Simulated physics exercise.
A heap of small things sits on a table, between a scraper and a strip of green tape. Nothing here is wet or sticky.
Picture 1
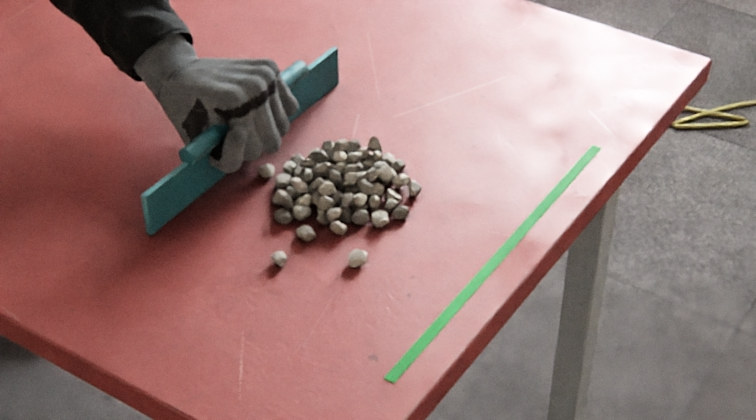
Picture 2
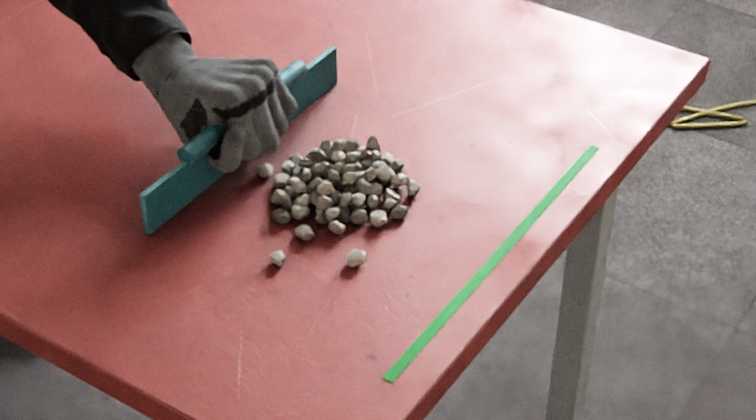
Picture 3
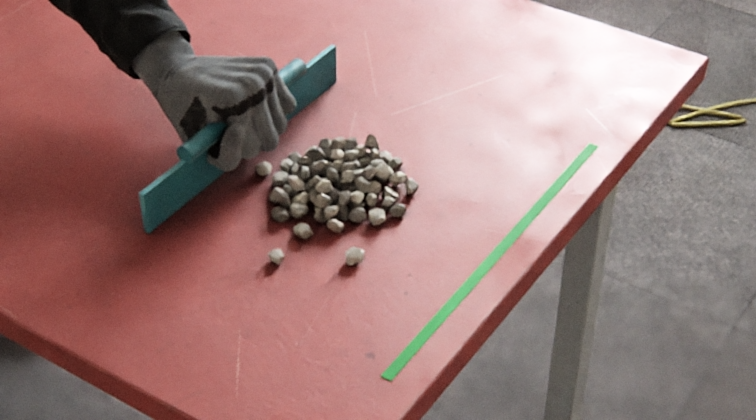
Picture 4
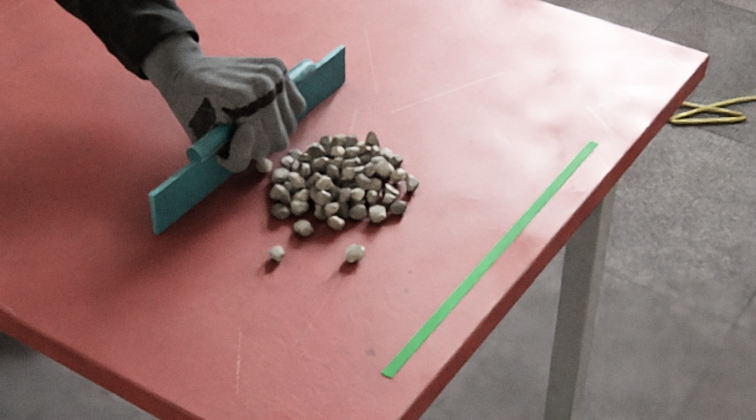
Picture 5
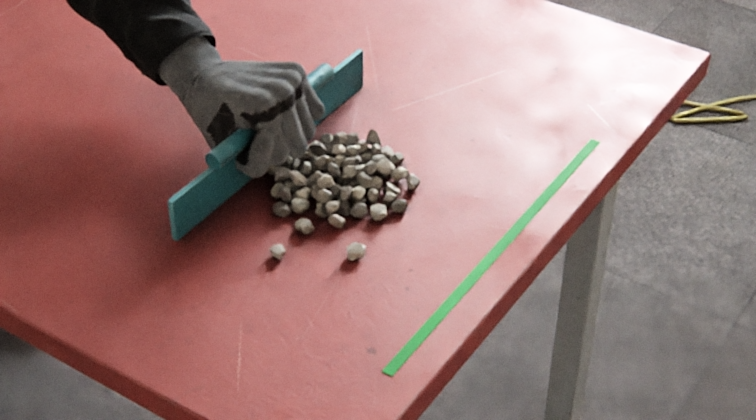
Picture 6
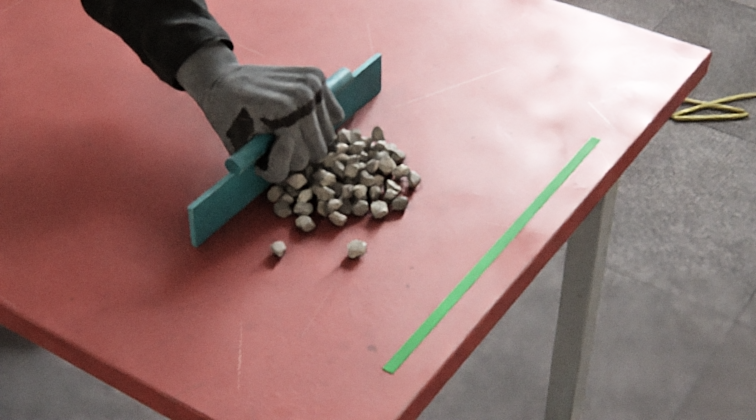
A red tabletop with faint scratches stands over a grey floor, seen from above at an angle by a camera that stays nearly still. A grey-gloved hand in a dark sleeve grips a teal scraper at the left, with a heap of grey and tan stones in the middle and green tape near the right edge. The hand rests at first, then slides the scraper a short way rightward into the near side of the heap, nudging some stones.
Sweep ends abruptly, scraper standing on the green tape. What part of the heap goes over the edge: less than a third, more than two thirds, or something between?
I predict a drop of above two thirds.
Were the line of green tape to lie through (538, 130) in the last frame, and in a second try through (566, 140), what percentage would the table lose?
The first gives 10 %, the second 40 %.
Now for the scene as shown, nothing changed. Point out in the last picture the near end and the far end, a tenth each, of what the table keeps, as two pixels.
Near tenth (454, 321), far tenth (570, 203).
Soon, scraper still moving, near (399, 168); heap all on the table, its front near (488, 244).
A while on, scraper stopped at the green tape; heap about two thirds over the edge.
Towards the end, scraper stopped at the green tape; heap most over the edge.
Finally, scraper stopped at the green tape; heap most over the edge.
